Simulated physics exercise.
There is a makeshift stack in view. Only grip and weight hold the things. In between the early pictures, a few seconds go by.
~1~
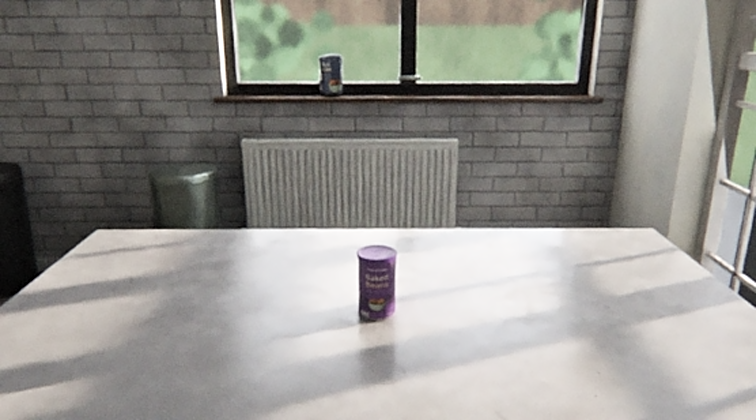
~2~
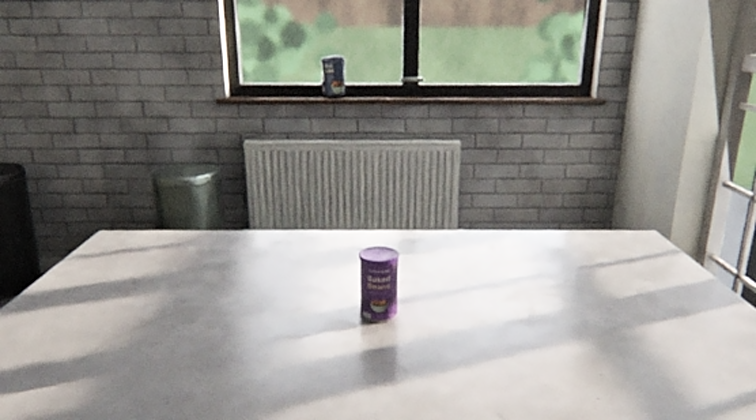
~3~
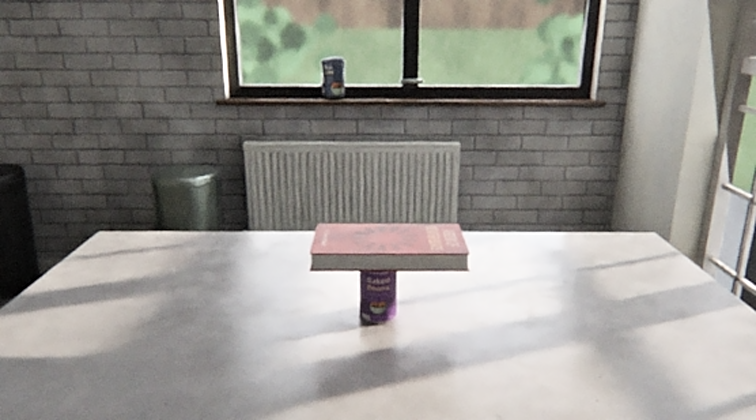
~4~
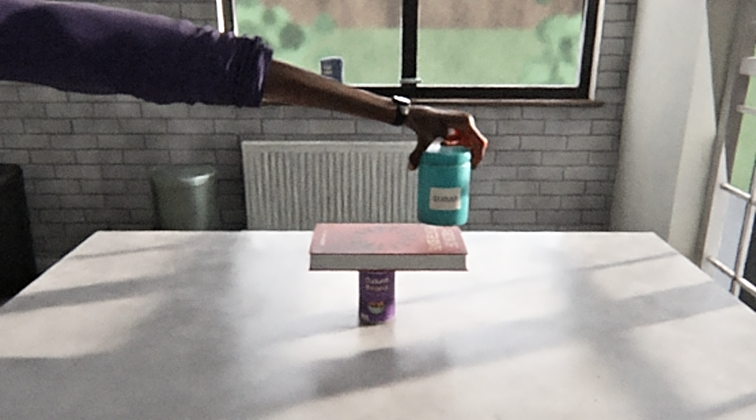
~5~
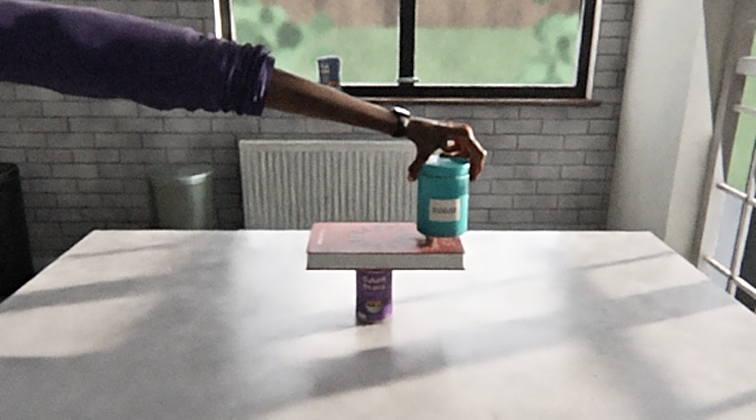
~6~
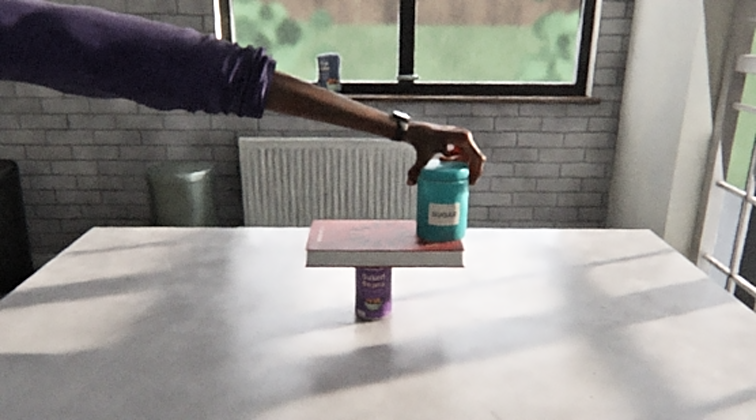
On a pale kitchen table, a red book appears atop a purple tin, and a hand lowers a turquoise jar onto its right side.
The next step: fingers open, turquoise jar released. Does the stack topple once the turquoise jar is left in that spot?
Yes - the stack will not stay as built.
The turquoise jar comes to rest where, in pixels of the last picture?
Near (513, 316).
Then, 0.40 s after the last picture, turquoise jar now fallen; red book tipped 53° from how it was.
Then, 0.80 s after the last picture, red book on its side.
Then, 1.60 s after the last picture, red book now fallen.
Then, 1.90 s after the last picture, things are still on the move.
At rest, fallen, turquoise jar and red book; purple tin in place. Seen from the same camera at the end, turquoise jar near (513, 315). The stack gives way.
